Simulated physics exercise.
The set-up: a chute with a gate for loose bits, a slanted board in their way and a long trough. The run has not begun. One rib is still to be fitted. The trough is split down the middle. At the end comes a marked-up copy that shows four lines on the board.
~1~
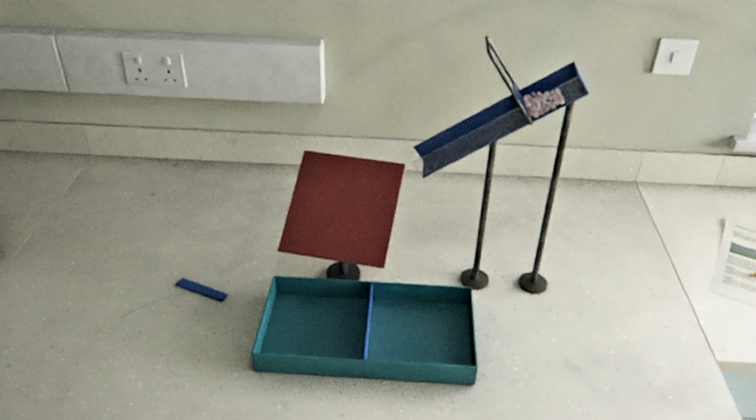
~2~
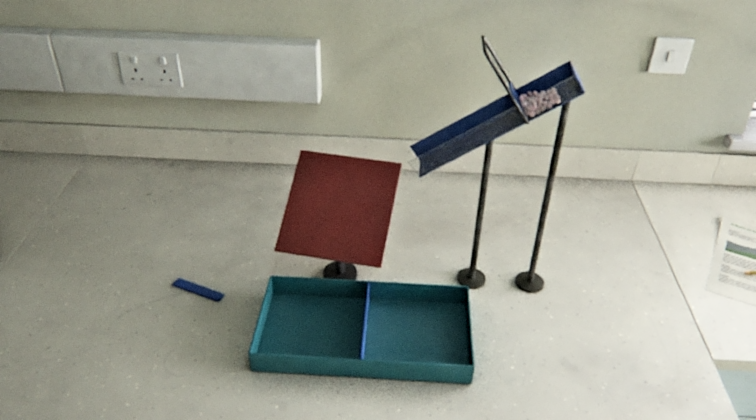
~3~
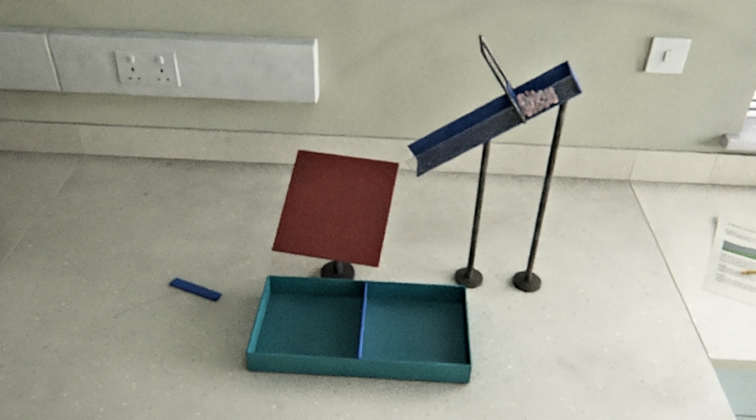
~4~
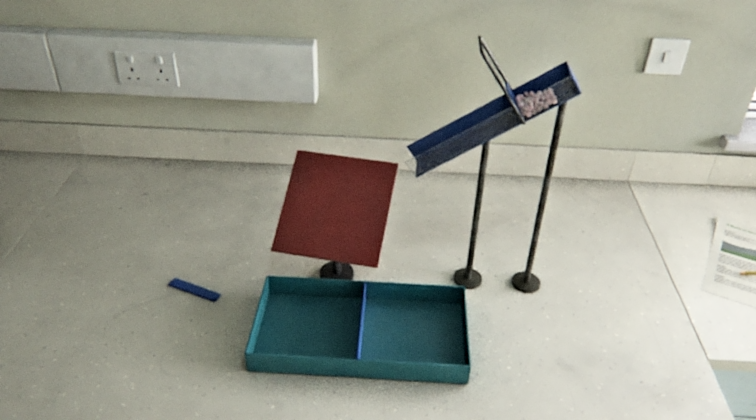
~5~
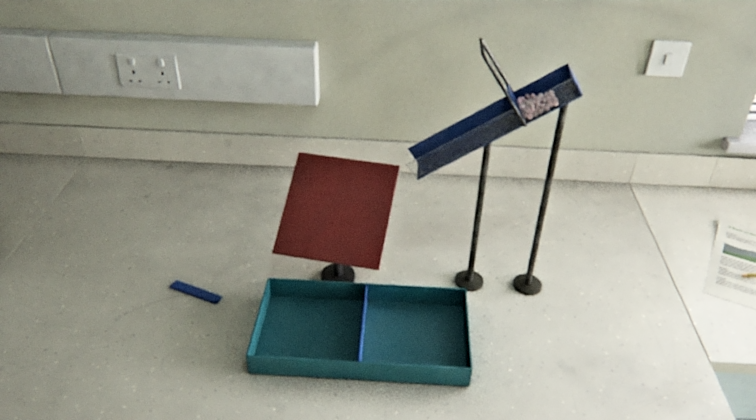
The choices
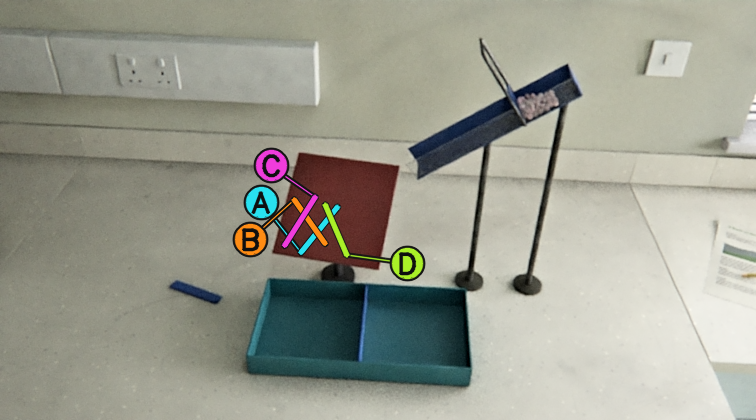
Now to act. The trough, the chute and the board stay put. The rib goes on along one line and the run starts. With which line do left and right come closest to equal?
Best: D.
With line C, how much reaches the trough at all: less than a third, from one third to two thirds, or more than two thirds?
It is from one third to two thirds.
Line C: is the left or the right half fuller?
Left.
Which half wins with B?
The left half.
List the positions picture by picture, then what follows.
Load behind the gate at (541, 101), sugar pearls; lip of the chute at (423, 169), sloping gently, in the first frame.
Middle of the board at (339, 206), tilted fairly steeply; middle of its low edge at (327, 259); of its high edge at (351, 156), in the second frame.
Front corners of the trough at (247, 353) and (472, 365); front end of its middle wall at (358, 359); gate still shut at (510, 92), in the third frame.
Middle of the load at (534, 101); lip at (416, 169), in the fourth frame.
Middle of the load at (535, 103); lip at (418, 171), in the fifth frame.
On the marked copy, line A from (337, 207) to (301, 252); line B from (294, 199) to (325, 243); line C from (315, 197) to (284, 245); line D from (325, 205) to (346, 255).
Choosing A, of what is caught, nearly all in the left half, a stray few in the right.
Choosing B, of what is caught, nearly all in the left half, a stray few in the right.
Choosing C, of what is caught, nearly all in the left half, a stray few in the right.
Choosing D, of what is caught, about half in the left half, about half in the right.
